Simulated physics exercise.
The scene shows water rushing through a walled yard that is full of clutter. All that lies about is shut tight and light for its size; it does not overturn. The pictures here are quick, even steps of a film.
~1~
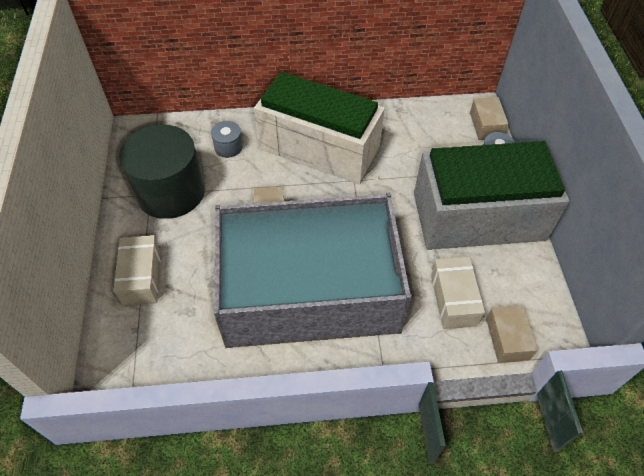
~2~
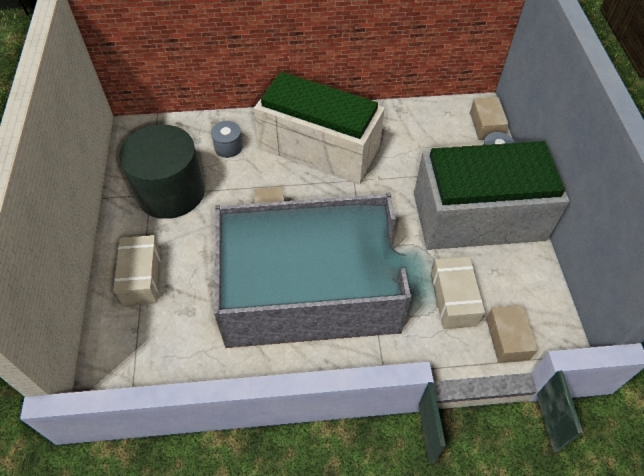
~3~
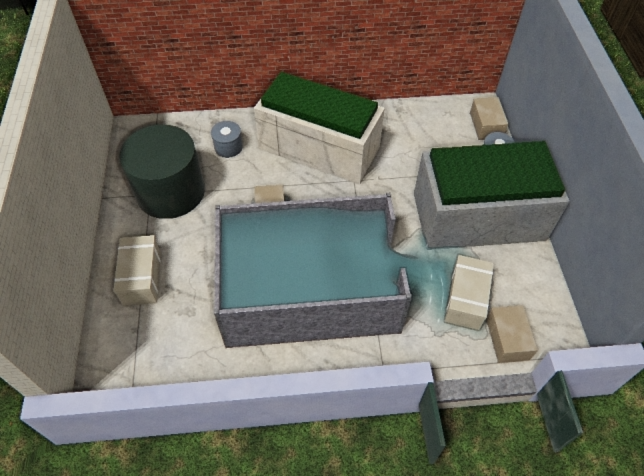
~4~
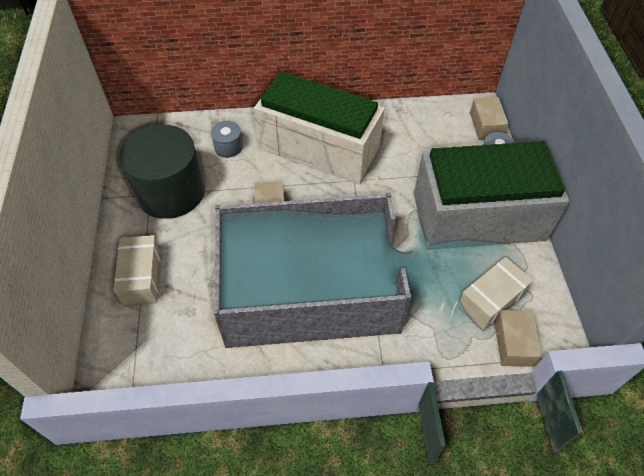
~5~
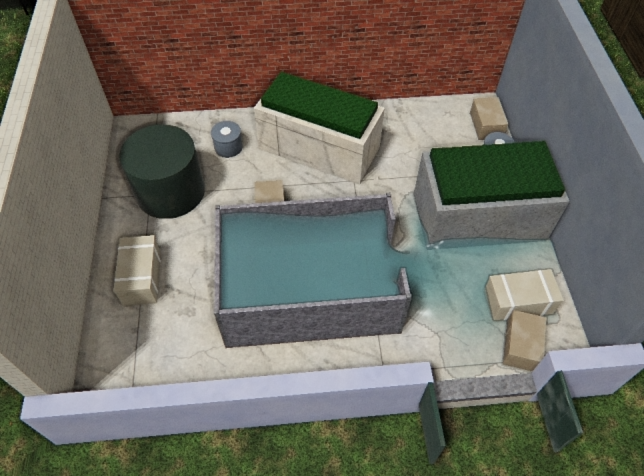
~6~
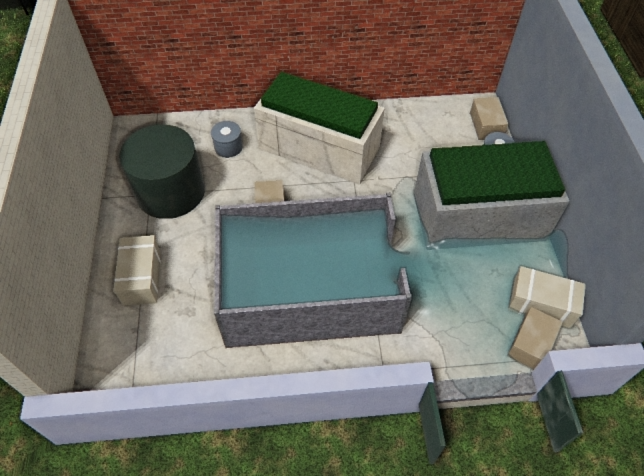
Water pouring through a gap in a raised pool's right wall, spreading across the patio and pushing two pale boxes rightward.
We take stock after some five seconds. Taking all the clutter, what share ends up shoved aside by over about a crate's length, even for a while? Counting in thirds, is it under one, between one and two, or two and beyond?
In thirds: Under one.
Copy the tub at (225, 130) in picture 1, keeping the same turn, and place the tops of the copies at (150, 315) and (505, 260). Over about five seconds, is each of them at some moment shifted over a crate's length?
Answers in the order given: Stayed within the threshold, went past the threshold.
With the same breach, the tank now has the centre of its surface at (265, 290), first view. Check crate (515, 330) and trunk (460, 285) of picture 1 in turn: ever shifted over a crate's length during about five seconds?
Travelled that far, travelled that far.
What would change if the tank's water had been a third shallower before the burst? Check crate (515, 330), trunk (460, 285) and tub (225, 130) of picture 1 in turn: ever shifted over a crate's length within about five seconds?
The first passed the mark, the next passed the mark, and the last stayed below the mark.
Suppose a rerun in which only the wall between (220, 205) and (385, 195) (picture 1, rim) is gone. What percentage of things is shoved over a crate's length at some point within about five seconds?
Estimate: Some 70 per cent.
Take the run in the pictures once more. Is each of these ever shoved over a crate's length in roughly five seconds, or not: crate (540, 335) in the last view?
My reading: Displaced that much.
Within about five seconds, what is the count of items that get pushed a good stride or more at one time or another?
I count 2.
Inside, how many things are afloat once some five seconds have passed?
1 in all.
A moment on, 1 of 7 are well off their spots; 2 afloat.
Next, 1 of 7 are well off their spots; 2 afloat.
Later, 2 of 7 are well off their spots; 2 afloat.
In the end, 2 of 7 are well off their spots, and 2 have been at some point; 1 afloat.
